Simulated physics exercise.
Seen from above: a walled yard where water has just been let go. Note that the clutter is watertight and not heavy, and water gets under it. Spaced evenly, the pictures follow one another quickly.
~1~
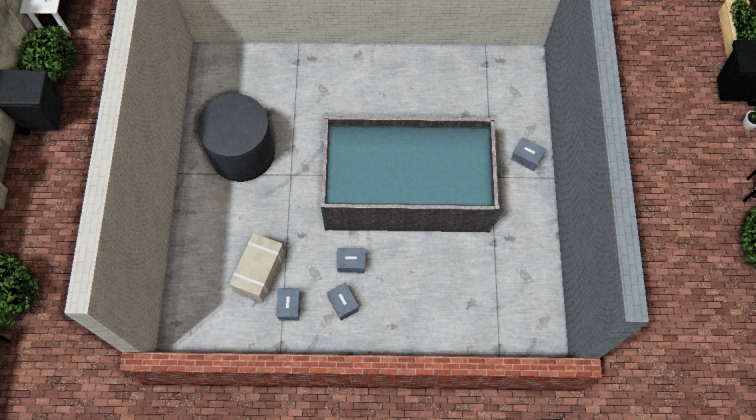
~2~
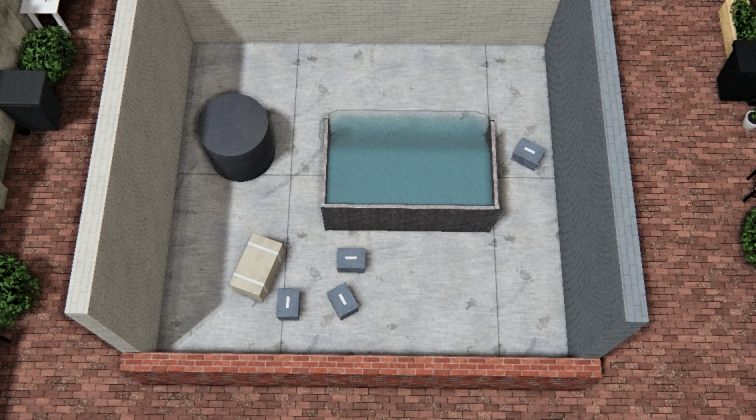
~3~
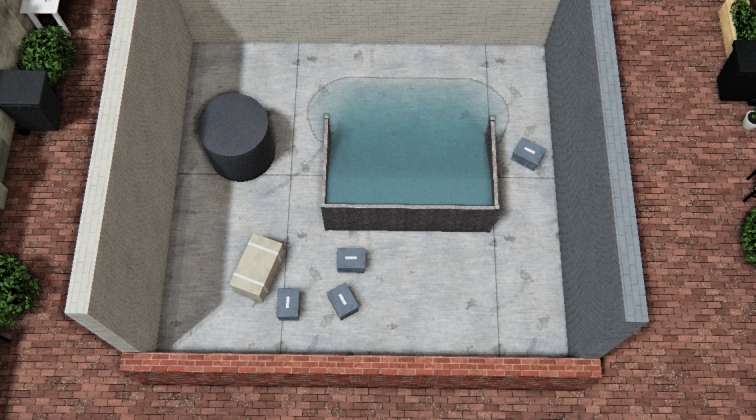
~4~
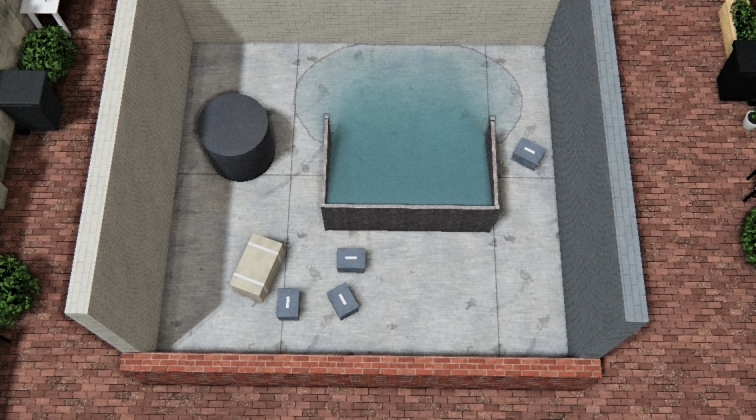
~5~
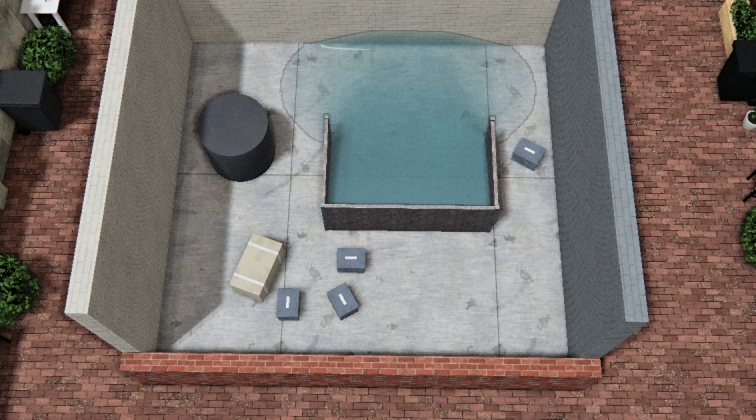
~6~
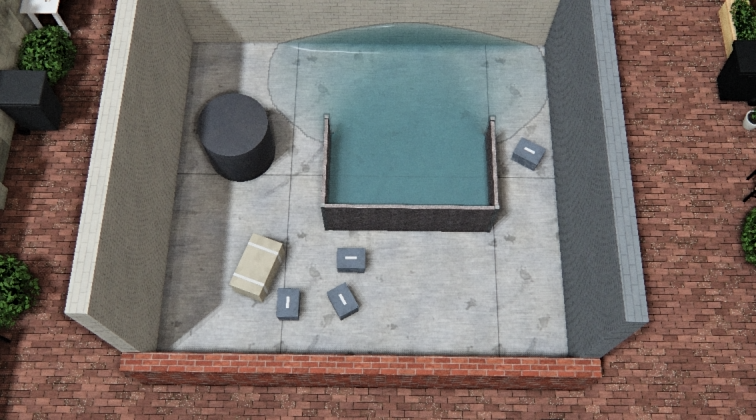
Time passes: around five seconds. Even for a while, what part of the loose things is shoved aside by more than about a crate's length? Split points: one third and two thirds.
Low band.
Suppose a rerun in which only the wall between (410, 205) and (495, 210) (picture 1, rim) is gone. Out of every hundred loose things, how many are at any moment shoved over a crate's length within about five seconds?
My estimate is some 80 per cent of them.
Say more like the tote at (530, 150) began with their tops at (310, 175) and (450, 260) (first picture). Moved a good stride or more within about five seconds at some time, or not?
First falls short, second falls short.
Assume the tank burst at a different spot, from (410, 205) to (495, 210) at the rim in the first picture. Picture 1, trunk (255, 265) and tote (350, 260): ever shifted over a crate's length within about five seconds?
Lab note, in listed order: Got there; didn't get there.
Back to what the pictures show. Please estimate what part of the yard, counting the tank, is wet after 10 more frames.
My guess is around 50 per cent.
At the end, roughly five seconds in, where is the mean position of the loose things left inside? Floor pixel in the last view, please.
Average floor point: Approx. (329, 291).
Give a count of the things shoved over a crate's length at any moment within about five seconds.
I make it 1.
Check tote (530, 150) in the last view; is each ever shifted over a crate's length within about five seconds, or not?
My reading: Displaced that much.
A moment on, 0 of 5 are well off their spots; 0 afloat.
Next, 1 of 5 are well off their spots; 0 afloat.
Later, 1 of 5 are well off their spots; 0 afloat.
In the end, 1 of 5 are well off their spots, and 1 have been at some point; 1 afloat.
